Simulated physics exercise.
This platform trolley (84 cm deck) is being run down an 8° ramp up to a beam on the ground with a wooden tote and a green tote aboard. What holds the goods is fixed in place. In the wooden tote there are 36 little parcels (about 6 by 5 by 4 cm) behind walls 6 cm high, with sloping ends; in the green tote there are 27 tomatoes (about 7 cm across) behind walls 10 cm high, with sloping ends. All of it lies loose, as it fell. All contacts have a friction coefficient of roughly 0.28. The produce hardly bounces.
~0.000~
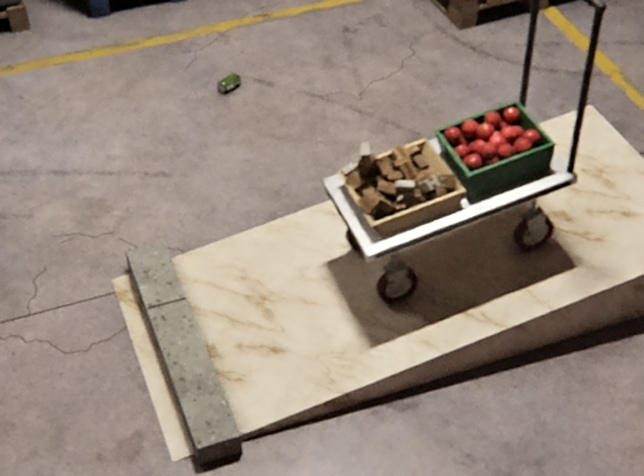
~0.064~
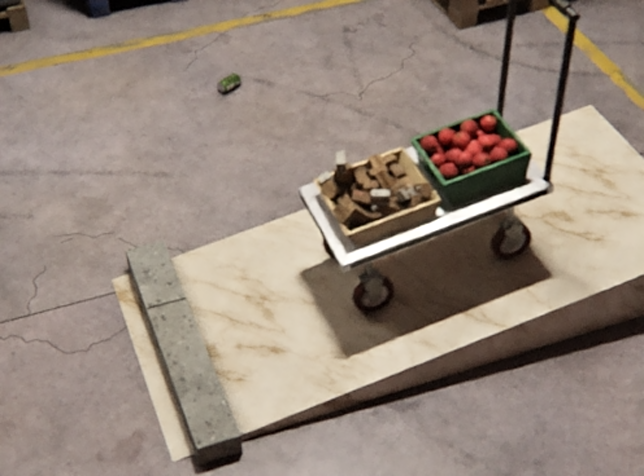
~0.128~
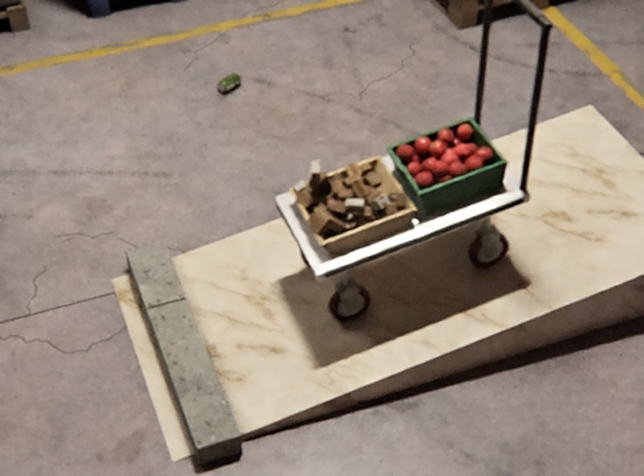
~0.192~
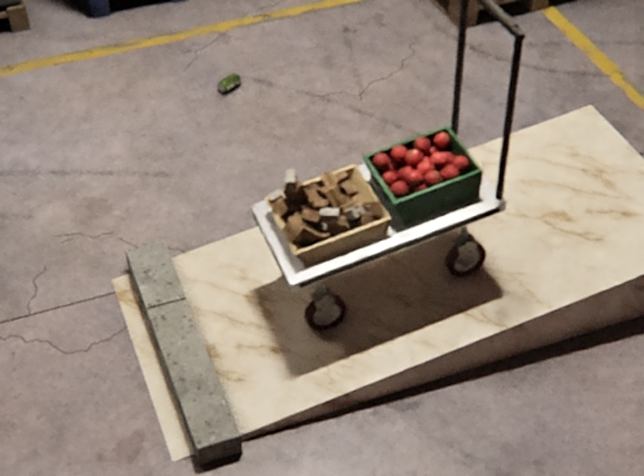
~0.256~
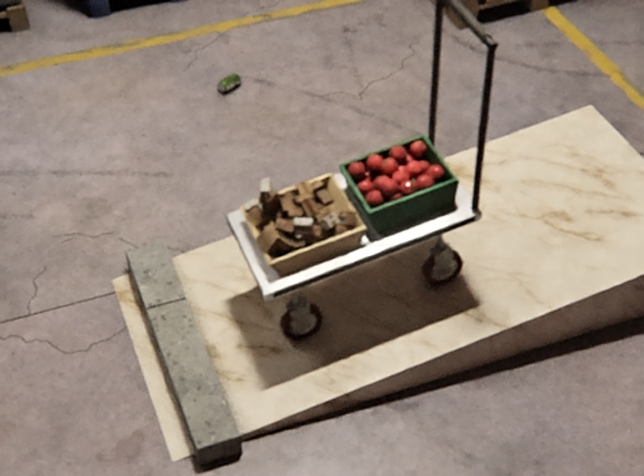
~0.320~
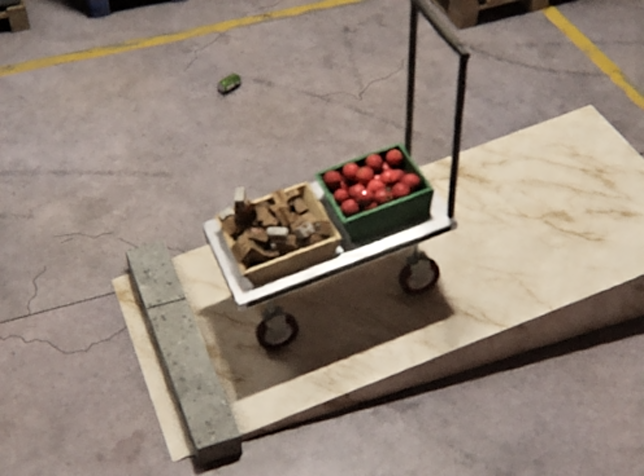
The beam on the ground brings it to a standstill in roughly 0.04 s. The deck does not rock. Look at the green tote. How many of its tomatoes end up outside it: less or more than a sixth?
It sheds less than a sixth of them.
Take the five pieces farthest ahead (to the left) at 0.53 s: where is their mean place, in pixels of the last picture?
At about (175, 253).
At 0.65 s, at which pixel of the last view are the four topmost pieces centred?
At about (315, 202).
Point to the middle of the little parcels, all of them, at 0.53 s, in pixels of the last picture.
At about (204, 250).
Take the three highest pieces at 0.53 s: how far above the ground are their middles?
Some 62 cm up.
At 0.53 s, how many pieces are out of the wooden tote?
About: Wooden tote 2.
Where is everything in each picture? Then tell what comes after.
In the first picture (places track the rim corner closest to us here), green tote (471, 174); wooden tote (374, 224); 68 cm to go; all still inside.
Green tote (447, 183); wooden tote (349, 233); 58 cm to go, in the second picture.
Green tote (422, 192); wooden tote (323, 243); 49 cm to go, in the third picture.
Green tote (397, 201); wooden tote (297, 252); 39 cm to go, in the fourth picture.
Green tote (372, 211); wooden tote (271, 262); 29 cm to go, in the fifth picture.
Green tote (346, 220); wooden tote (245, 272); 19 cm to go; all still inside, in the sixth picture.
After 0.43 s, contact.
After 0.53 s, the wooden tote is down by 2 of 36 and the green tote has all 27.
After 0.65 s, the wooden tote is down by 6 of 36 and the green tote is down by 1 of 27.
After 0.88 s, the wooden tote is down by 9 of 36 and the green tote is down by 1 of 27.
Outcome (at 1.38 s), the wooden tote is down by 9 of 36 and the green tote is down by 1 of 27. Asked share, 1 of 27, 4 per cent.
